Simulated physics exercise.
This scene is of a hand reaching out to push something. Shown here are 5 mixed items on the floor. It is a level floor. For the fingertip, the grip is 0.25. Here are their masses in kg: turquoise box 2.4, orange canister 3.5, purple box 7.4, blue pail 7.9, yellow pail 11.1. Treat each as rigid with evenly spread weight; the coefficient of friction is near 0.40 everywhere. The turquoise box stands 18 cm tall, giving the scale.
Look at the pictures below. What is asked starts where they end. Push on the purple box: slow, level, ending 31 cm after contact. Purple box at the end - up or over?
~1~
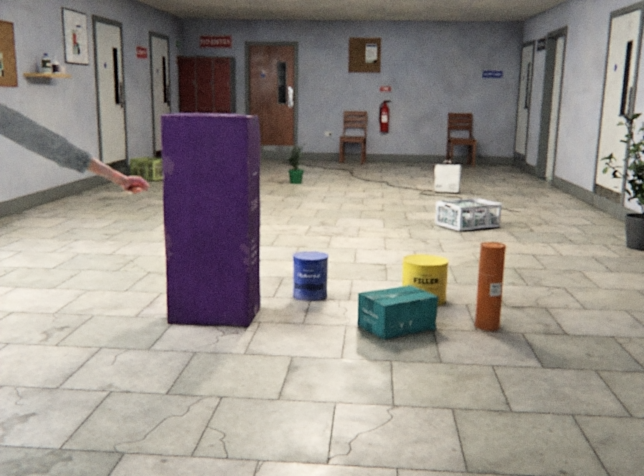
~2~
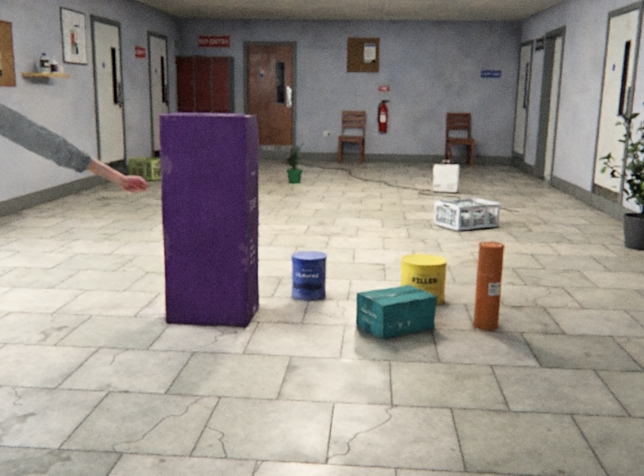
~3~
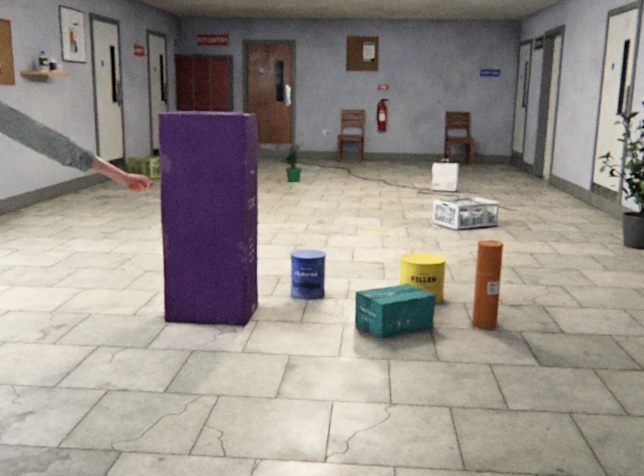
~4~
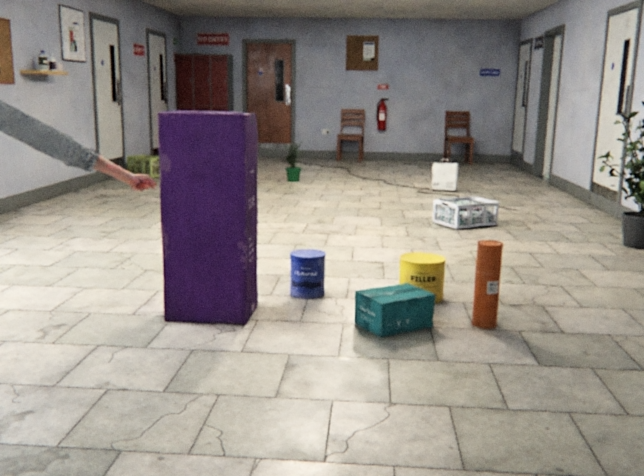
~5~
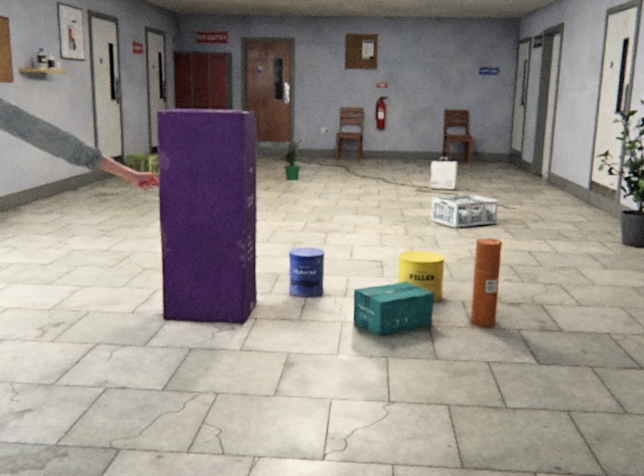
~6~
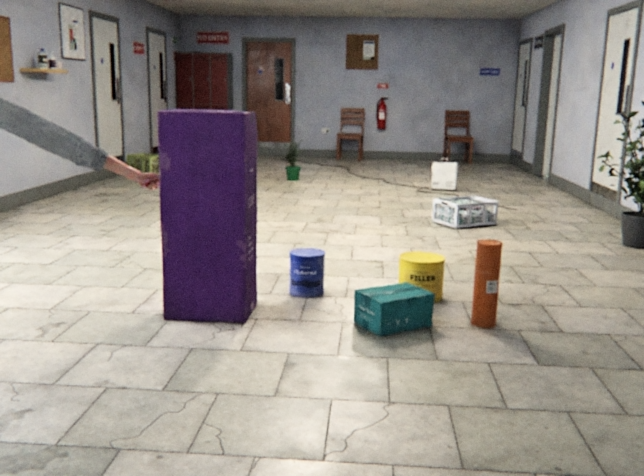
Knocked over.
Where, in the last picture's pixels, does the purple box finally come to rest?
It comes to rest around (354, 248).
Then, 0.70 s on from there, finger moved 26 cm; purple box 12° off upright near (232, 209).
Then, 1.60 s on from there, finger moved 44 cm; purple box 33° off upright near (272, 210).
Then, 1.90 s on from there, finger moved 44 cm; purple box 54° off upright near (311, 226).
Then, 2.20 s on from there, finger moved 44 cm; purple box on its side near (351, 243).
In the end, toppled on the floor, purple box; the other 4 under 14 cm from the start. At the end, from the last picture's camera, purple box near (354, 248).
